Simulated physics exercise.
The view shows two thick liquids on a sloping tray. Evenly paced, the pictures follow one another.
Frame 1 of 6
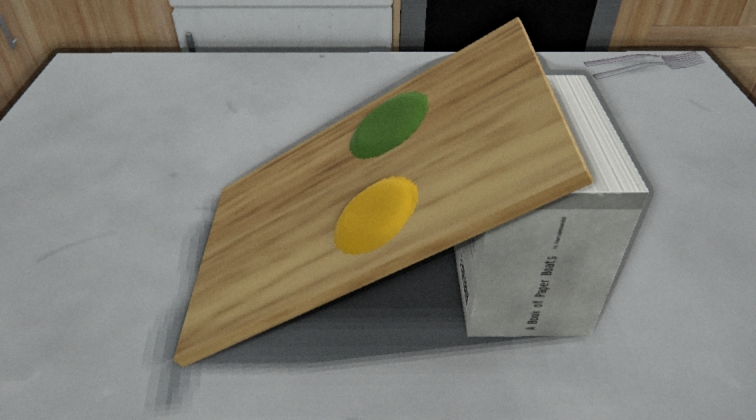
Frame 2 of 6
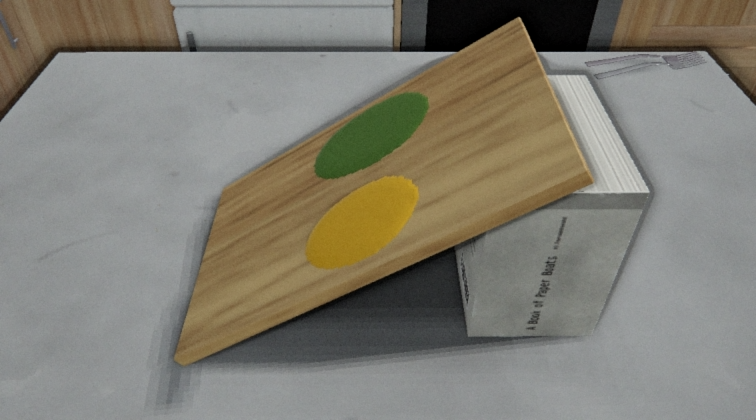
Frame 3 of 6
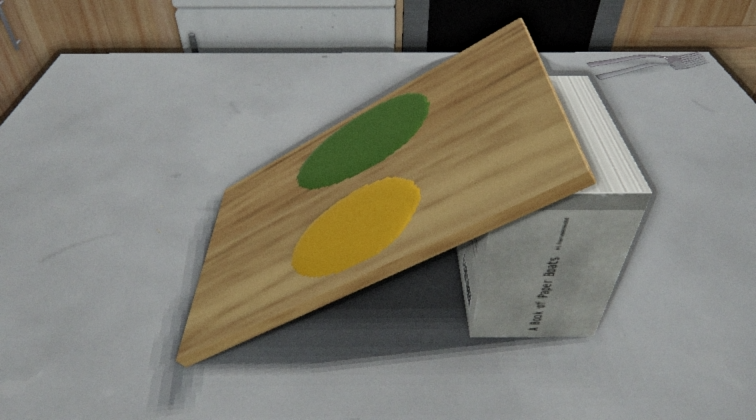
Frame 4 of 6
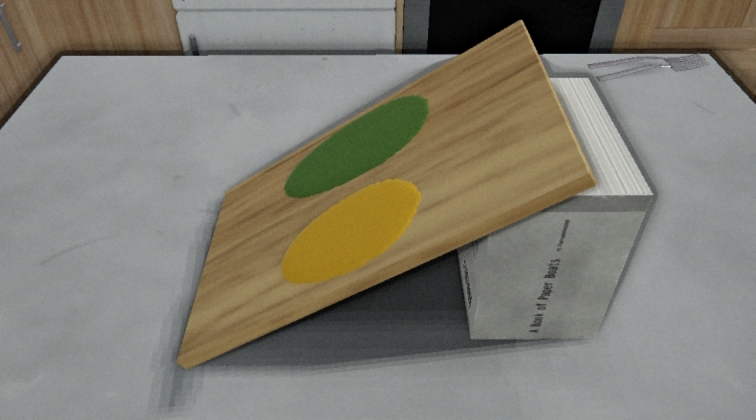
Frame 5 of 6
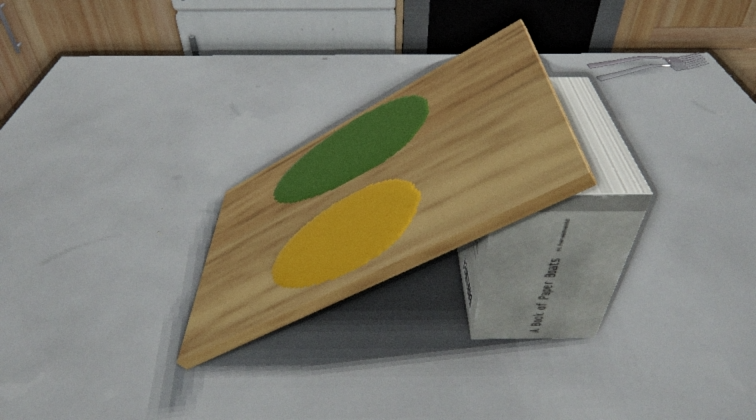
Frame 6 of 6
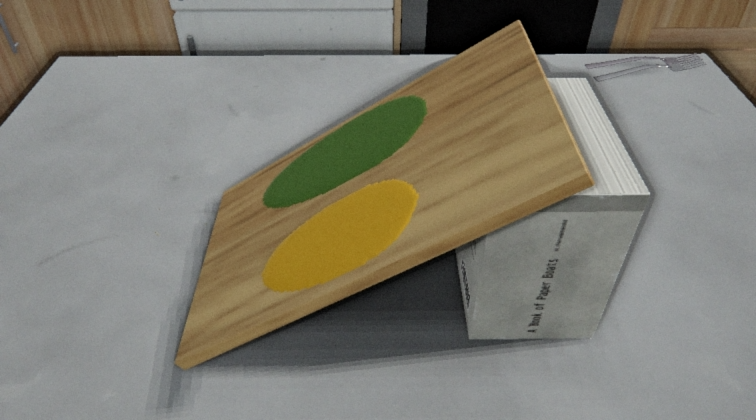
Two thick sauces, one green and one yellow, spread down a sloping wooden board propped against a thick book on a pale countertop. Their rounded patches stretch quickly into long ovals toward the lower left, then lengthen more slowly, side by side, while the board and book stay still.
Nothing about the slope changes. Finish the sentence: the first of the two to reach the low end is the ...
... back one.
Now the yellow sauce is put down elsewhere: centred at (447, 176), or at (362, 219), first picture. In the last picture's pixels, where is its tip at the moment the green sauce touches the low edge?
The tip reaches roughly (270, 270) on the first try and roughly (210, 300) on the second.
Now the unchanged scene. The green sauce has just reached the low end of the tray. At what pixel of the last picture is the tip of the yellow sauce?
(224, 291), roughly.
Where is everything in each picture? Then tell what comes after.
The first frame shows tip of the yellow sauce half way down; tip of the green sauce (361, 138) half way down.
The second frame shows tip of the yellow sauce (318, 241) half way down; tip of the green sauce half way down.
The third frame shows tip of the yellow sauce three quarters of the way down; tip of the green sauce (305, 171) three quarters of the way down.
The fourth frame shows tip of the yellow sauce (290, 259) three quarters of the way down; tip of the green sauce three quarters of the way down.
The fifth frame shows tip of the yellow sauce three quarters of the way down; tip of the green sauce (283, 185) three quarters of the way down.
The sixth frame shows tip of the yellow sauce (270, 267) three quarters of the way down; tip of the green sauce three quarters of the way down.
Soon after, the yellow sauce is three quarters of the way down; the green sauce is close to the edge.
In the end, the yellow sauce is close to the edge; the green sauce is at the low edge.
